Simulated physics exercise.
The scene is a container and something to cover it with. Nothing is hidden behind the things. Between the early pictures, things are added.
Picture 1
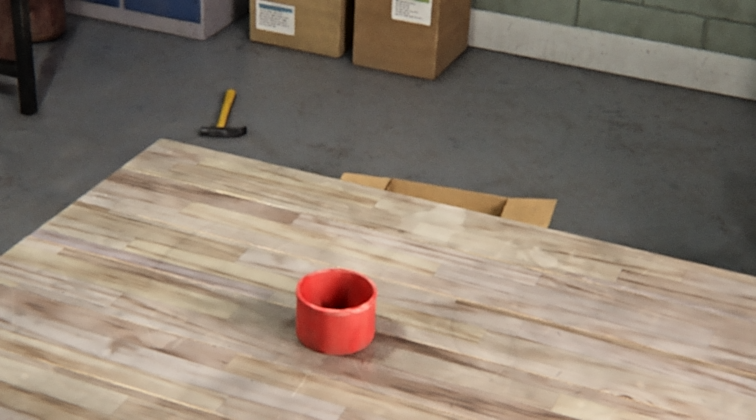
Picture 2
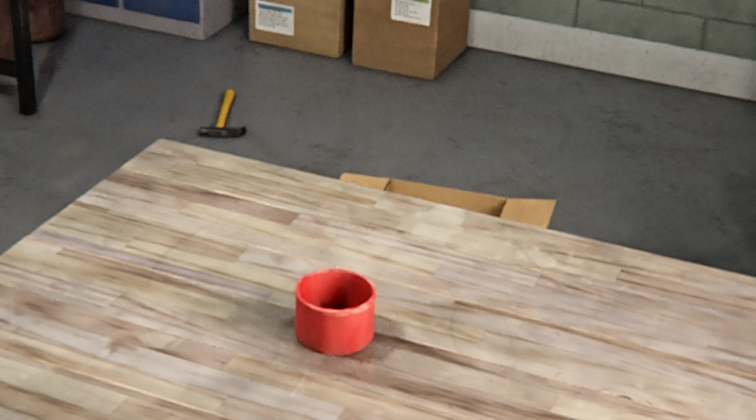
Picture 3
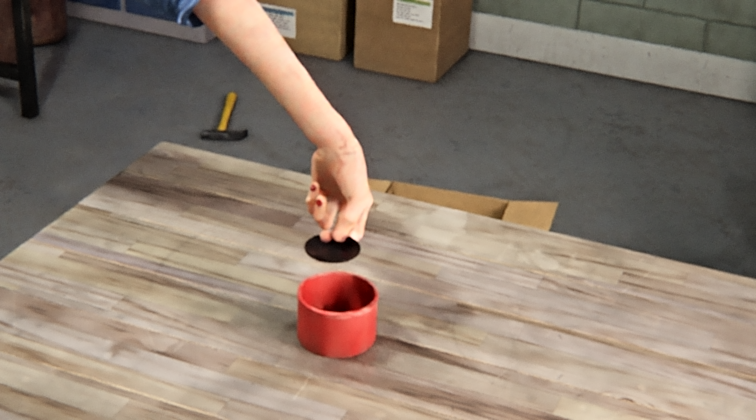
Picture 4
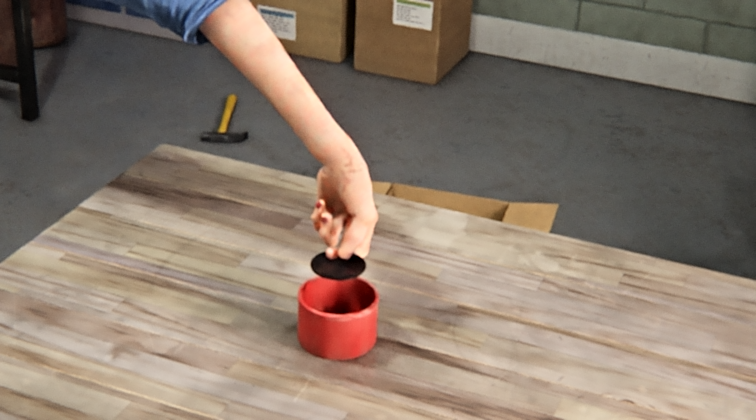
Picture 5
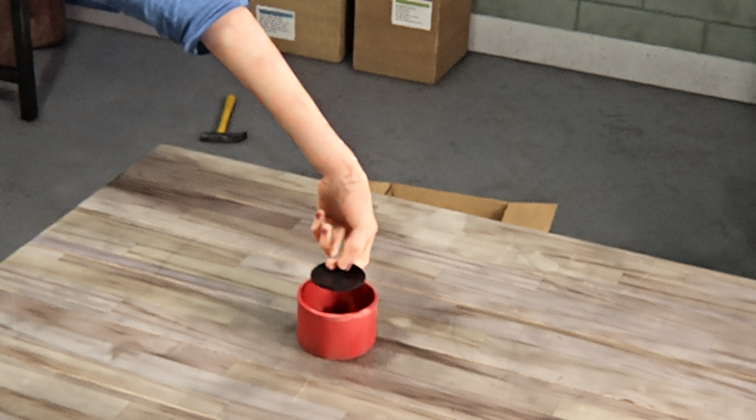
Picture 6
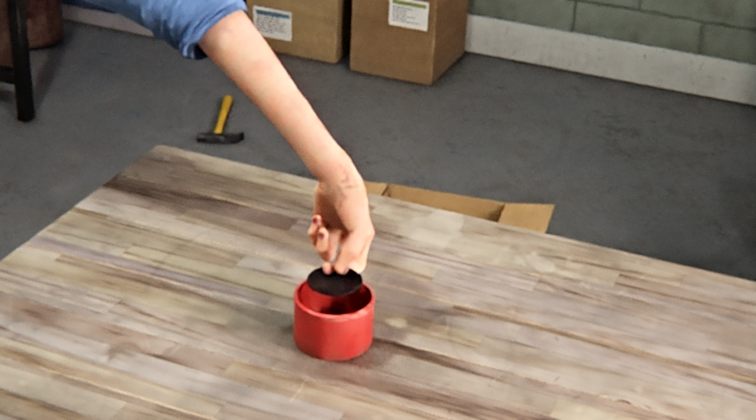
A bare arm in a rolled blue sleeve reaches from the upper left over a pale wooden table, seen from above at an angle in a workshop-like room. A red, open-topped round container sits near the table's centre, with a yellow-handled hammer and cardboard boxes on the grey floor behind. After the container stands alone, the hand appears holding a thin black disc above it and lowers it slightly to the rim, still gripping it.
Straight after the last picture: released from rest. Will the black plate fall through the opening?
Yes.
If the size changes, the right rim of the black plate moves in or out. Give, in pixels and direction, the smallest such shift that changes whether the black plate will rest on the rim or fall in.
Push it right about 8 pixels and you reach the switch.
Then, 0.14 s on from there, black plate displaced about its own width near (334, 314).
Then, 0.20 s on from there, black plate at the bottom near (333, 329).
In the end, the black plate drops inside, near (333, 332).
